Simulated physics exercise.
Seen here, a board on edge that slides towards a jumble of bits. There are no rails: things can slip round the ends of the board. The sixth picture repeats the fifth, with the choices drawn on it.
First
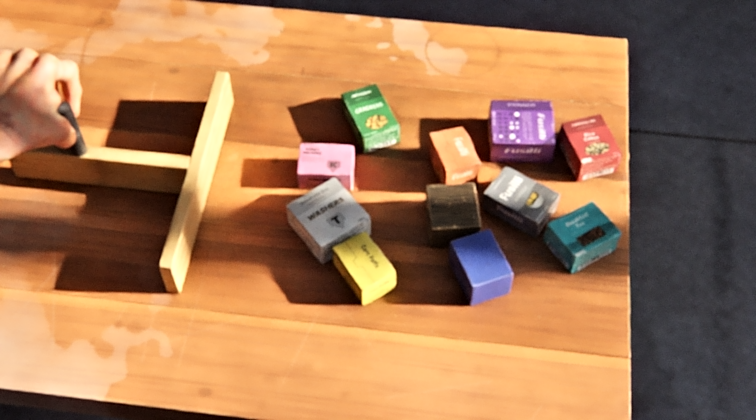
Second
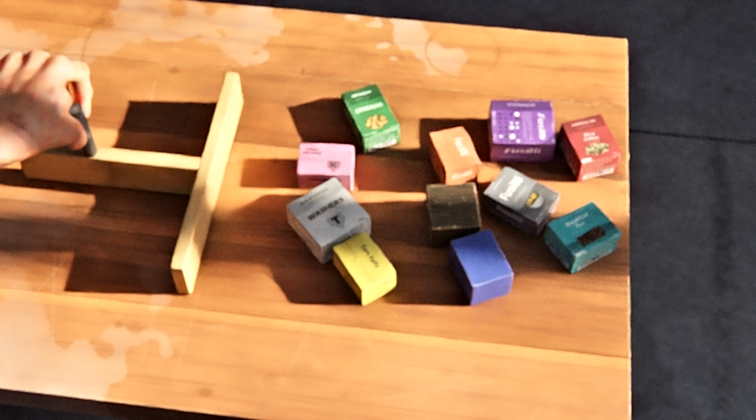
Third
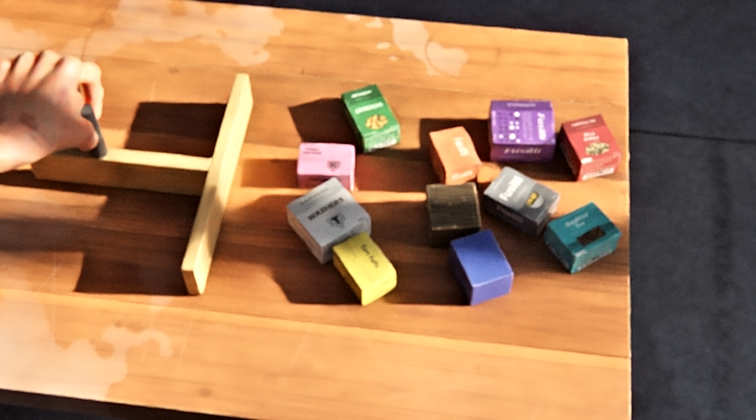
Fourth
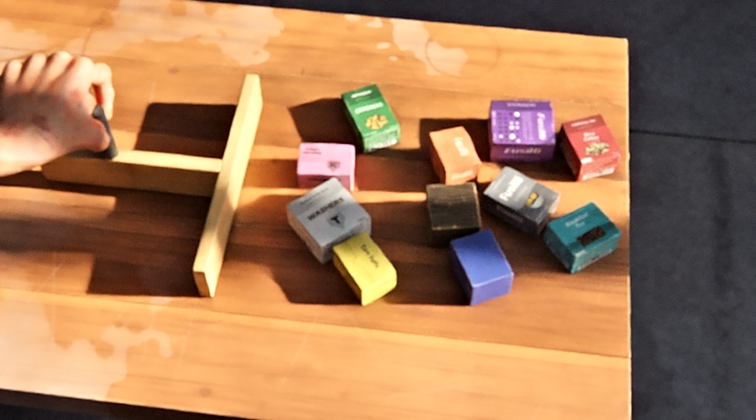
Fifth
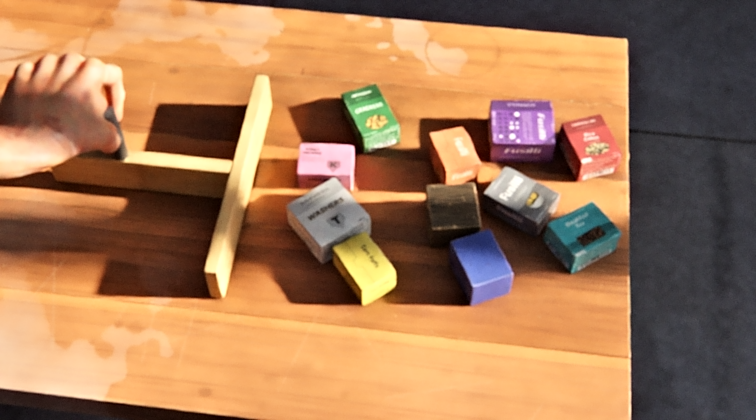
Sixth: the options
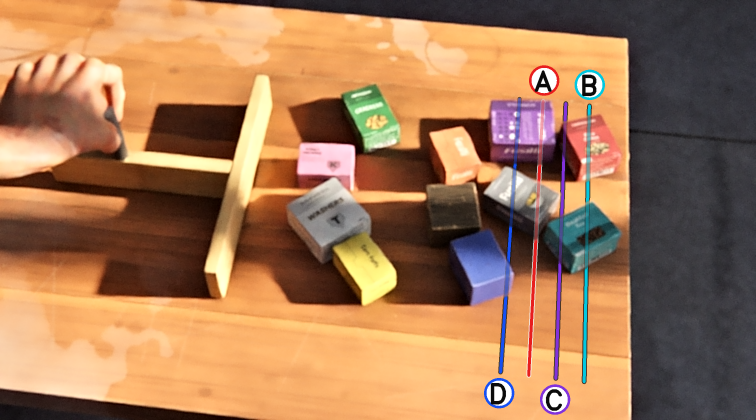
In the video, a hand gripping a dark handle slides a T-shaped wooden board steadily rightward across a wooden table, narrowing the gap to a scattered group of colourful small boxes and blocks, which remain still.
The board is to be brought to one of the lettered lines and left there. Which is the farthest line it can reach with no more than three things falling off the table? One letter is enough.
It should halt at A.
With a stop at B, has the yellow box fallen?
By then, no.
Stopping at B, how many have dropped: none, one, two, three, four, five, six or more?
In all, six or more.
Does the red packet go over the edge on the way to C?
Yes.
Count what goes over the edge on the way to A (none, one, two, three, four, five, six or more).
In all, three.
On the marked copy, A at (537, 226); B at (587, 231); C at (561, 229); D at (511, 223).
Taking A. A third of the way, board (344, 178); yellow box (394, 290); green packet (387, 120).
Two thirds of the way, board (452, 189); red packet (606, 143); turquoise packet (596, 249).
When it is over, board (536, 197); grey packet over the edge; turquoise packet over the edge; three fallen.
As for the rest, B drops seven; C drops seven; D is within the limit but short.
